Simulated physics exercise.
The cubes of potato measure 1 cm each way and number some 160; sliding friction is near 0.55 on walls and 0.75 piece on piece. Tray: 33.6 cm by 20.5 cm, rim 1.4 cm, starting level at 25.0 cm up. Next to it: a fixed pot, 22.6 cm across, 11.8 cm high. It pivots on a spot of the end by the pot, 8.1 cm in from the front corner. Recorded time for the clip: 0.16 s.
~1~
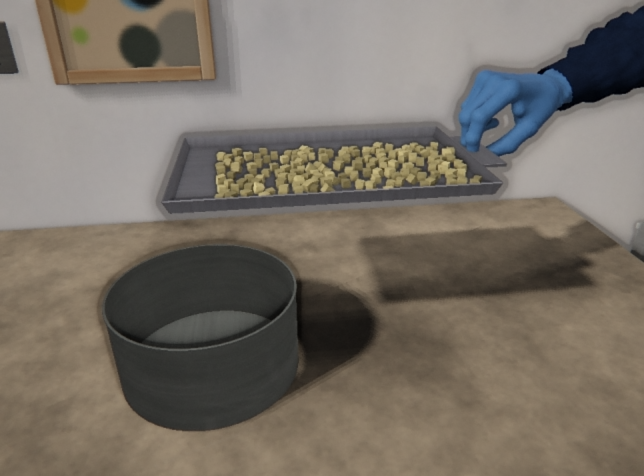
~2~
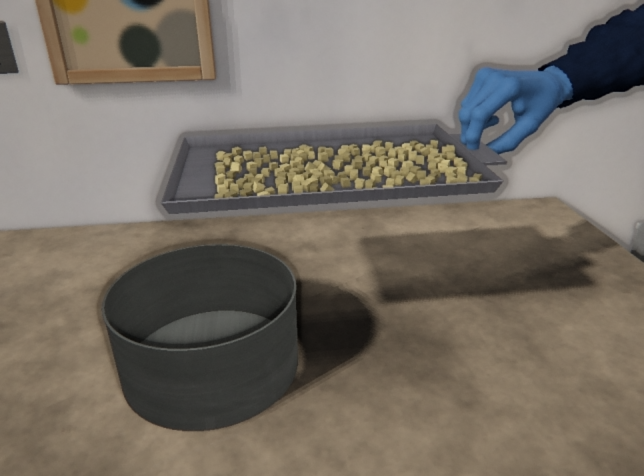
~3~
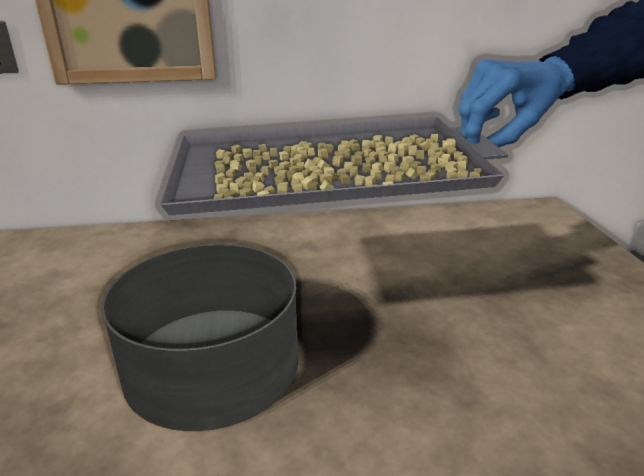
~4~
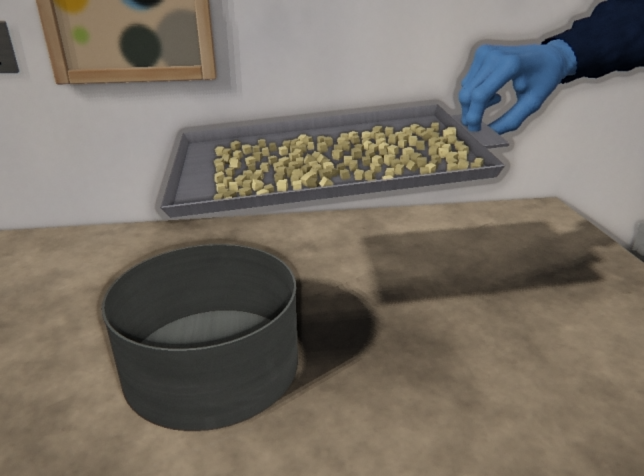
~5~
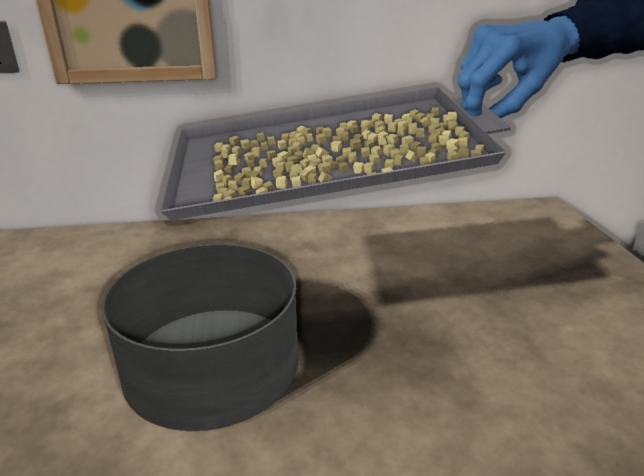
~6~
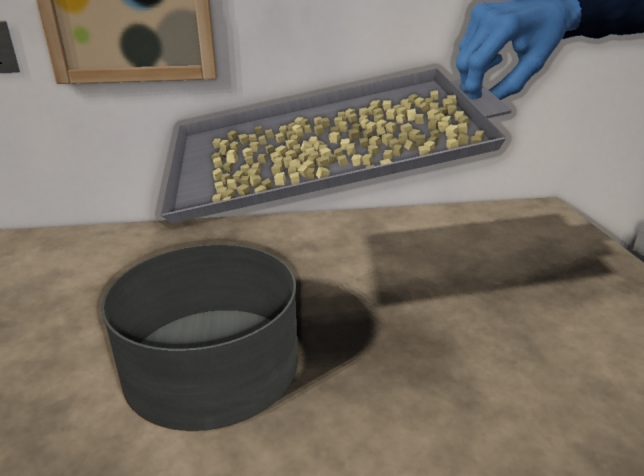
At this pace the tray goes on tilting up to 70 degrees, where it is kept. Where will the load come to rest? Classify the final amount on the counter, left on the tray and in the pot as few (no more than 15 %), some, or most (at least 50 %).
Counter: Some. Tray: Few. Pot: Most.
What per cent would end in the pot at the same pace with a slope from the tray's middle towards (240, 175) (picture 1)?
The share would be about 45 percent.
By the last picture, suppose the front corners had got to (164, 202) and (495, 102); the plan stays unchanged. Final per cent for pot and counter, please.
In the pot: 45 per cent; on the counter: 50 per cent.
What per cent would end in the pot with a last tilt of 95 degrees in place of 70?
You'd end up with some 70 % in the pot.
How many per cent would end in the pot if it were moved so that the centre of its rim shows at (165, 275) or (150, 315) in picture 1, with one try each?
About 25 and 90 per cent.
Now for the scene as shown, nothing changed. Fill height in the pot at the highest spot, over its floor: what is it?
2.0 cm.
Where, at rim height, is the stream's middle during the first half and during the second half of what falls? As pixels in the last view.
At roughly (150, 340) first, later on at (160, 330).
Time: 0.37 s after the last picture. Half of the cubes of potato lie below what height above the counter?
I'd put it near 34 cm.
Then, 0.22 s after the last picture, tilt 42 degrees; the tray holds 100 %, the pot 0 %.
Then, 0.37 s after the last picture, tilt 62 degrees; the tray holds 100 %, the pot 0 %.
Then, 0.64 s after the last picture, tilt 70 degrees; the tray holds 15 %, the pot 35 %.
In the end, counter 40 %, tray 5 %, pot 55 %.
